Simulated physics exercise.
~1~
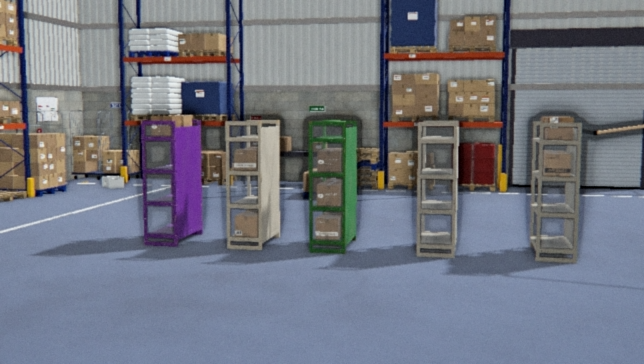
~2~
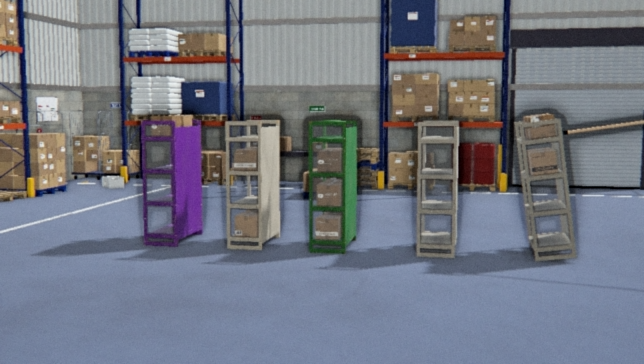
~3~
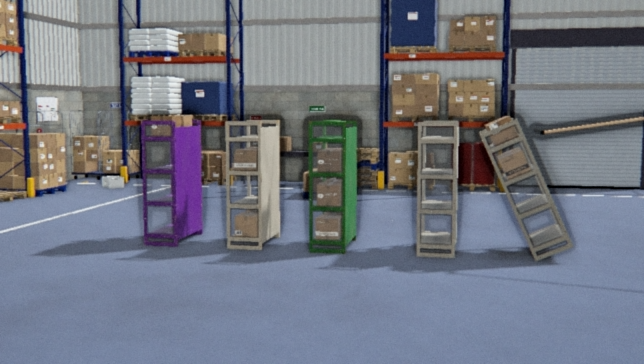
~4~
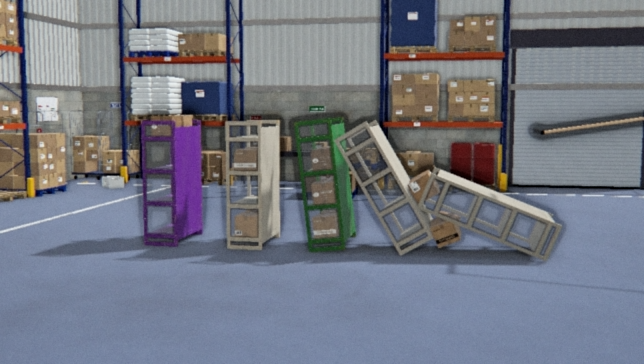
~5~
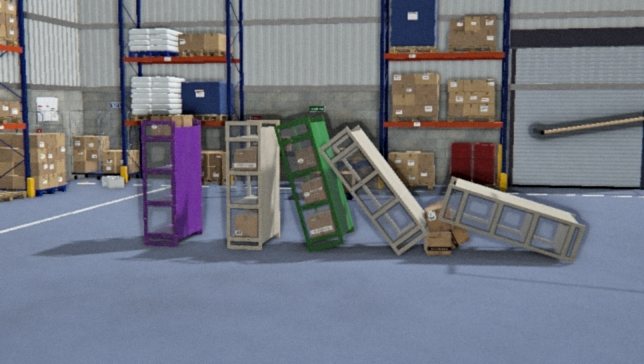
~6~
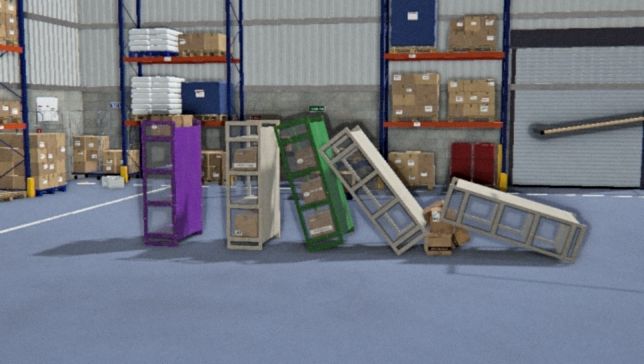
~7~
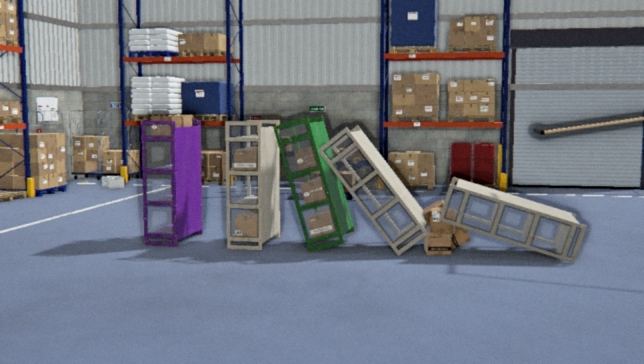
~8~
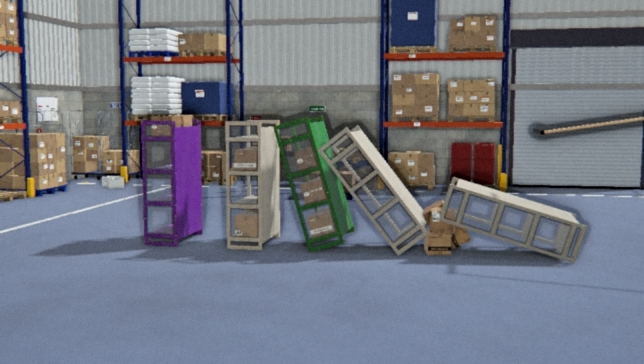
A pole tips the rightmost shelf unit leftward, toppling the next, which leaves the green one leaning.
